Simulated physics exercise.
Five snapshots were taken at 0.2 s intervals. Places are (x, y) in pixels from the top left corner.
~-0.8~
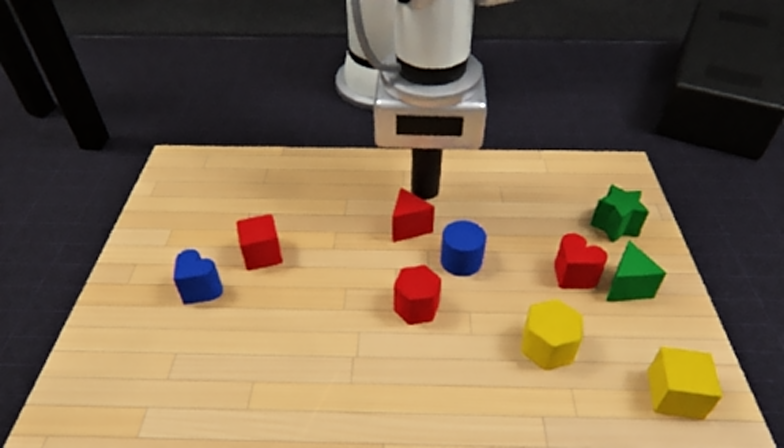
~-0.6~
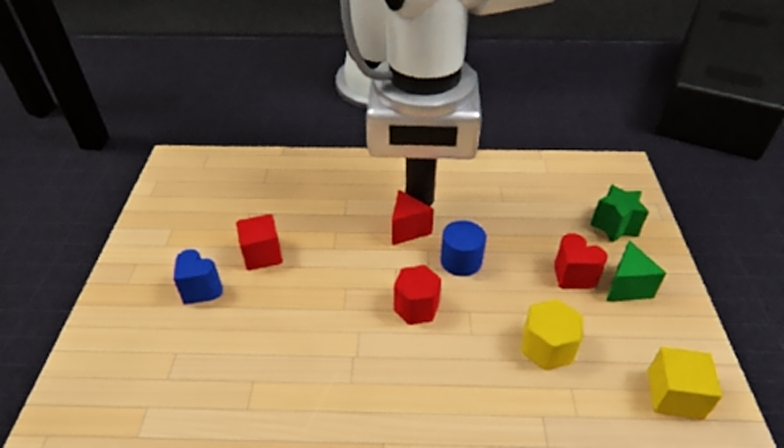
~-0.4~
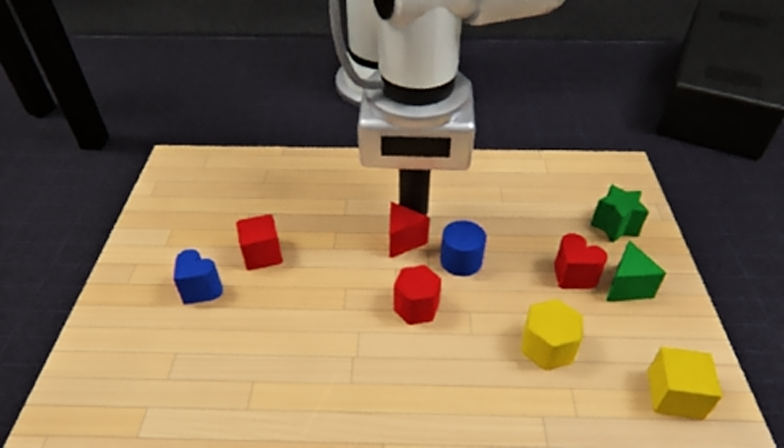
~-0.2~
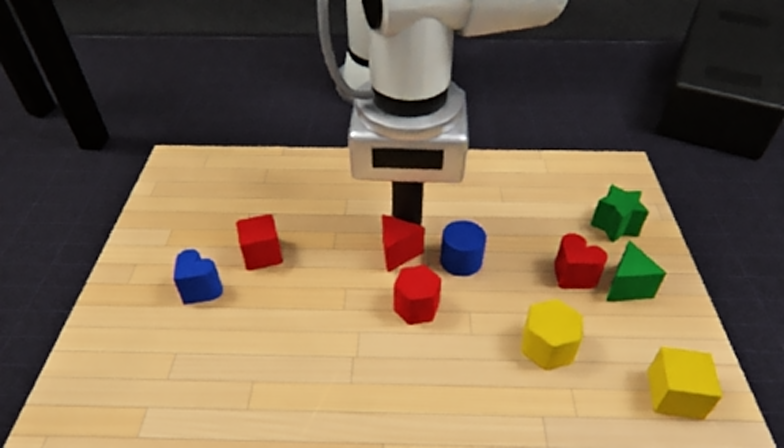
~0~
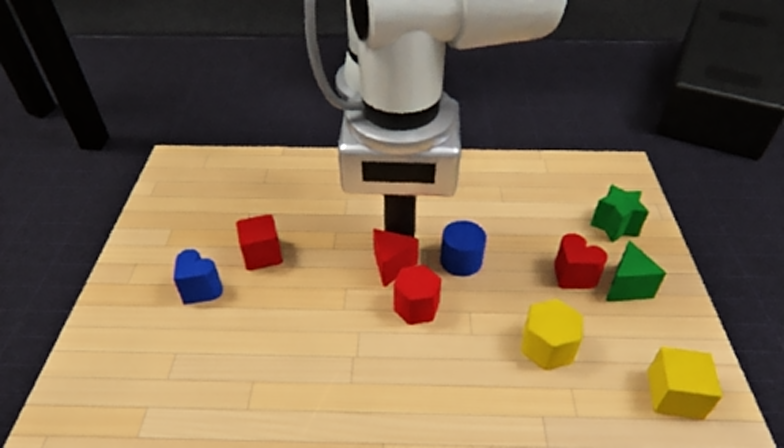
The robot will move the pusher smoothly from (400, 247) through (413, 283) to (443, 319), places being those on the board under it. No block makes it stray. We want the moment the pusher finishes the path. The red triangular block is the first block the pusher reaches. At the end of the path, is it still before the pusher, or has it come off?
The pusher loses it on the way.
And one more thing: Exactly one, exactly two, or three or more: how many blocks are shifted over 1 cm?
Two of them.
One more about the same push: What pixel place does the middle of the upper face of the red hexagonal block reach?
Around pixel (426, 322).
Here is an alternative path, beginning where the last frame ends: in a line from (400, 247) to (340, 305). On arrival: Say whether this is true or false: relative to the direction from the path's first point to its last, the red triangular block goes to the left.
True.
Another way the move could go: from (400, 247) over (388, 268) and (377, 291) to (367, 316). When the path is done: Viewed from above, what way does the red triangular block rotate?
From overhead, anticlockwise.
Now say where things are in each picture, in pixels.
The first picture shows pusher's lower end at (425, 191); red triangular block at (410, 203); red hexagonal block at (418, 281); blue circular block at (465, 235).
The second picture shows pusher at (420, 200); red triangular block at (408, 205).
The third picture shows pusher at (414, 210); red triangular block at (404, 216).
The fourth picture shows pusher at (407, 221); red triangular block at (398, 229).
The fifth picture shows pusher at (400, 234); red triangular block at (392, 242); red hexagonal block at (418, 281); blue circular block at (465, 235).
The first path, step by step. One third of the way, pusher at (407, 258); red triangular block at (388, 264), turned 20° clockwise; red hexagonal block at (418, 285), turned 10° anticlockwise.
Two thirds of the way, pusher at (422, 282); red triangular block at (386, 275), turned 35° clockwise; red hexagonal block at (421, 303), turned 15° anticlockwise.
At the end, pusher at (444, 306); red triangular block at (386, 275), turned 35° clockwise; red hexagonal block at (426, 322), turned 30° clockwise; blue circular block still.
